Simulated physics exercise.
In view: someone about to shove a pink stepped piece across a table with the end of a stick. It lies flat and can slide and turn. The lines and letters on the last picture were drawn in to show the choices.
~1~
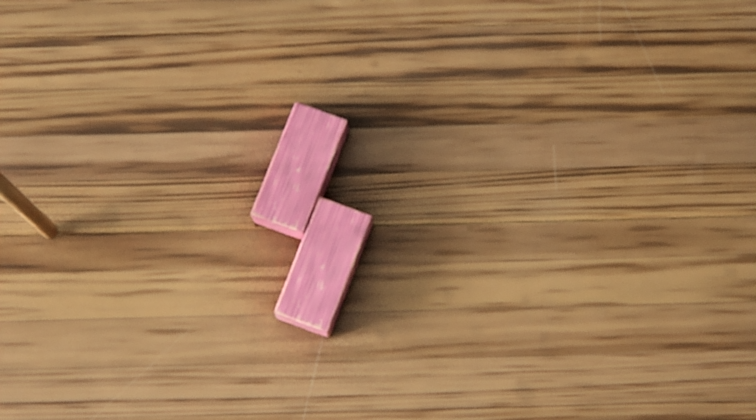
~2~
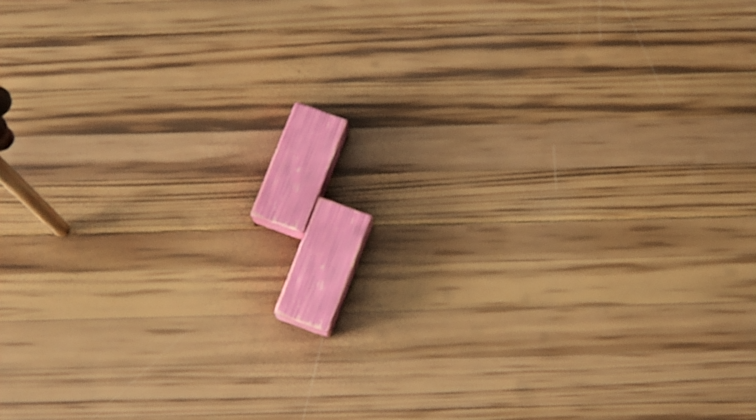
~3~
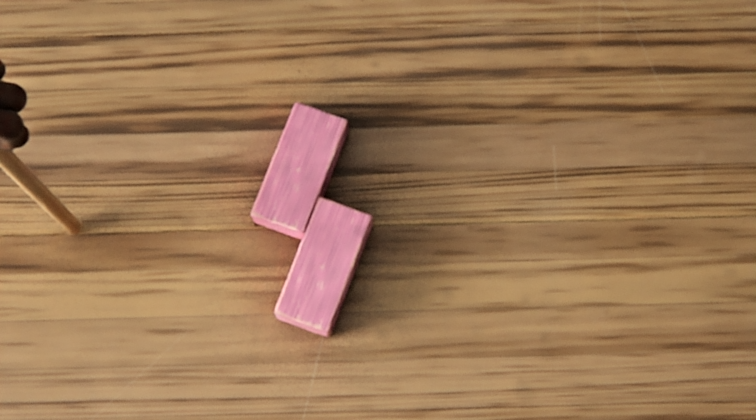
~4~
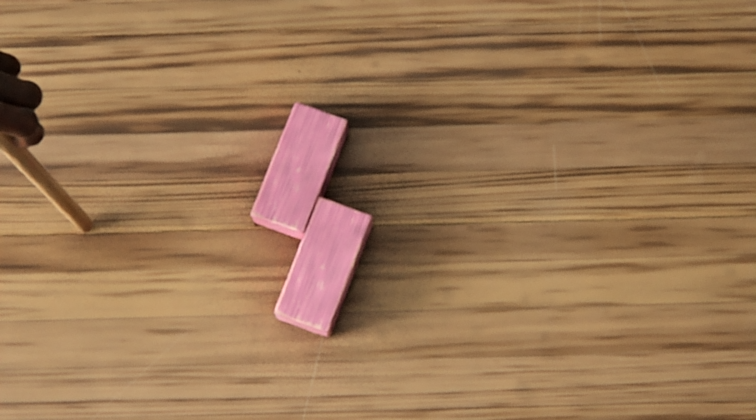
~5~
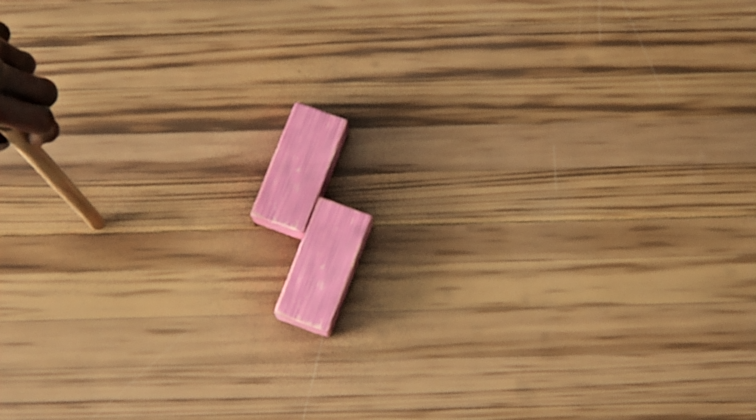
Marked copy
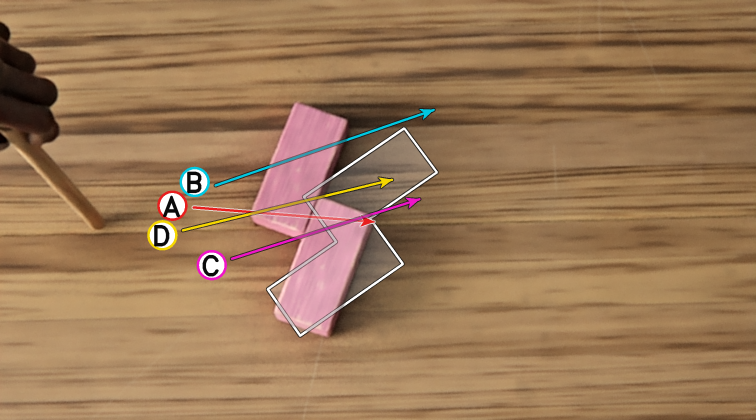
On a wood-grained tabletop, a dark hand entering from the left moving a stick slightly rightward, a pink stepped piece lying still.
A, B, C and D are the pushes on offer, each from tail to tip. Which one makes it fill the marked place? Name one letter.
B.
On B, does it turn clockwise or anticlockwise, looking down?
It turns clockwise.
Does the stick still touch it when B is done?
No.
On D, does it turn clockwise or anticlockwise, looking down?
On that stroke, clockwise.
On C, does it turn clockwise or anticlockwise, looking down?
On that stroke, anticlockwise.
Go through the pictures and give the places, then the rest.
In the first picture, pink stepped piece (324, 264).
In the second picture, pink stepped piece (324, 264).
In the third picture, pink stepped piece (324, 264).
In the fourth picture, pink stepped piece (324, 264).
In the fifth picture, pink stepped piece (324, 264).
On the marked copy, A from (193, 207) to (374, 222); B from (215, 185) to (434, 110); C from (232, 259) to (420, 199); D from (183, 230) to (392, 180).
Taking B. A third of the way, foot of the stick (296, 158), piece (329, 266).
Two thirds of the way, foot of the stick (375, 131), piece (334, 271).
When it is over, foot of the stick (434, 111), piece (334, 271); it fills the outline.
As for the rest, A leaves the piece out of the outline, at (443, 287); C leaves the piece out of the outline, at (459, 184); D leaves the piece out of the outline, at (389, 285).
